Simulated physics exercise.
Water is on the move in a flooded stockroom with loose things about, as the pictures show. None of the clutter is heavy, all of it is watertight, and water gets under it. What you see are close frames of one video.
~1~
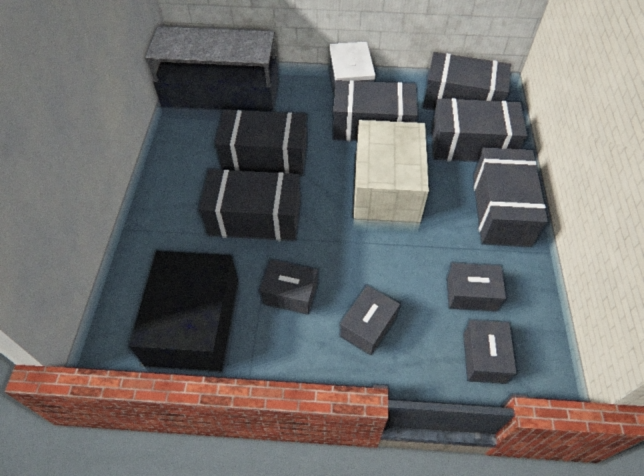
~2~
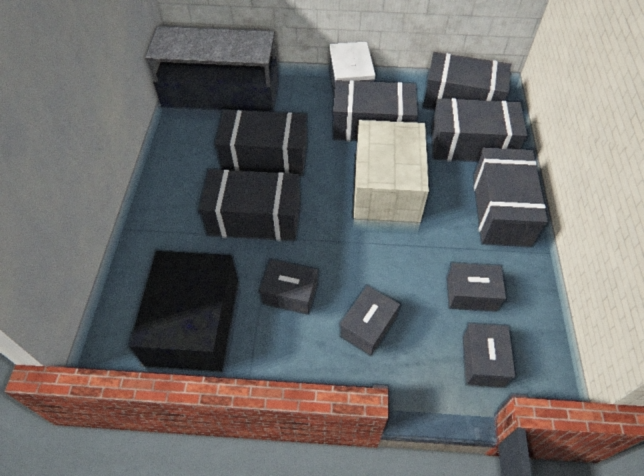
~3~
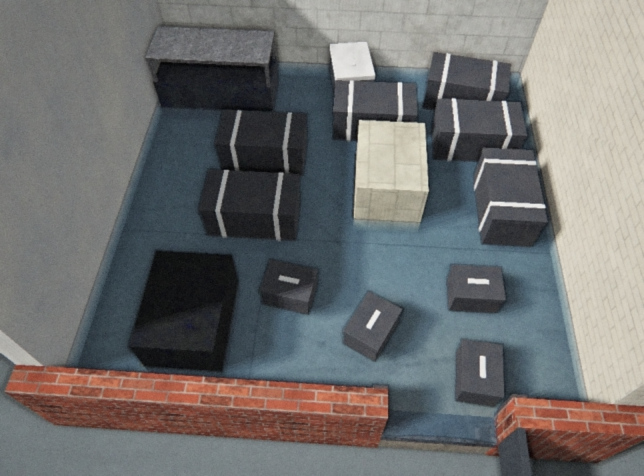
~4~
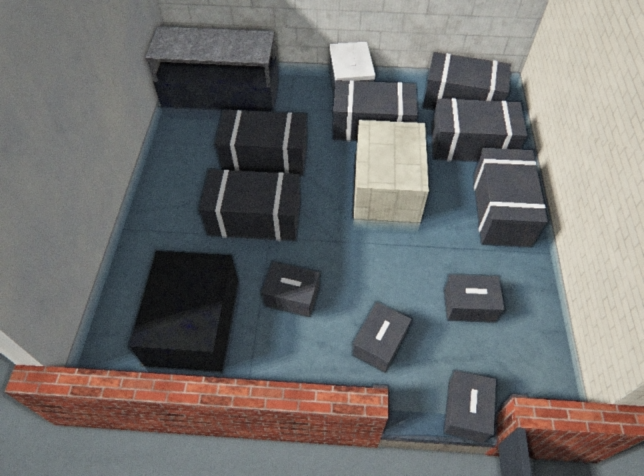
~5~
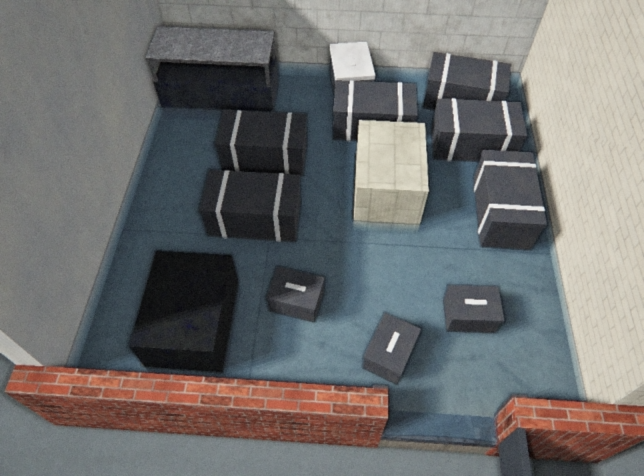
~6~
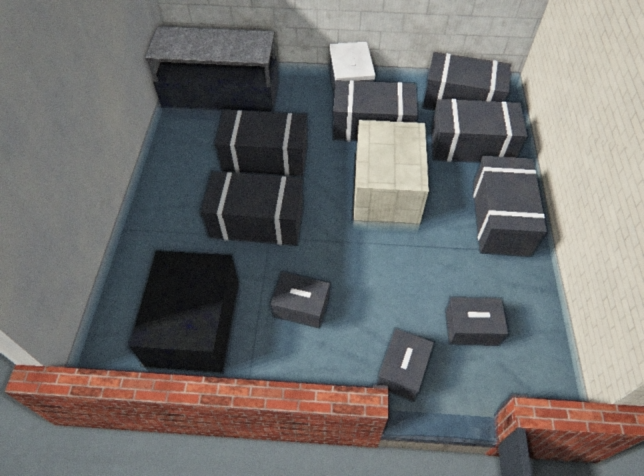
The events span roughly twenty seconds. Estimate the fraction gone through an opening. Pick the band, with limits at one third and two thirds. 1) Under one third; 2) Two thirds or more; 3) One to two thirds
Option 3: One to two thirds.
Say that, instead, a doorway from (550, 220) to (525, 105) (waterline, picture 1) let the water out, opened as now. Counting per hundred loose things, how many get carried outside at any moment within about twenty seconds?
That would be around 90 %.
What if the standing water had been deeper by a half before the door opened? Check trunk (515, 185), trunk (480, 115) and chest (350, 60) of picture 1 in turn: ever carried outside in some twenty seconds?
As listed: Escaped, escaped, remained.
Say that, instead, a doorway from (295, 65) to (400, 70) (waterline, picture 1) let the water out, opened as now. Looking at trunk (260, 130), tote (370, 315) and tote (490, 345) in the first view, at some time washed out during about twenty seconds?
As listed: Carried outside, still in, inside.
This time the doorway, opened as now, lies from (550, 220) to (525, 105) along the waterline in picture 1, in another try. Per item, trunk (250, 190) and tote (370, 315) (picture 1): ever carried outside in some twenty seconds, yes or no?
Outcome by order: Not lost; exits.
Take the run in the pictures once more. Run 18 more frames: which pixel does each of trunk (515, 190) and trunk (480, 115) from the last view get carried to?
Near (523, 323) and (492, 203).
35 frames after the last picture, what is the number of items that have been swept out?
By my count it is 6.
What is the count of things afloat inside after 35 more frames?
It comes to 5.
A moment on, 2 of 11 are out; 9 afloat.
Next, 4 of 11 are out; 7 afloat.
Later, 6 of 11 are out; 5 afloat.
In the end, 7 of 11 are out; 4 afloat.
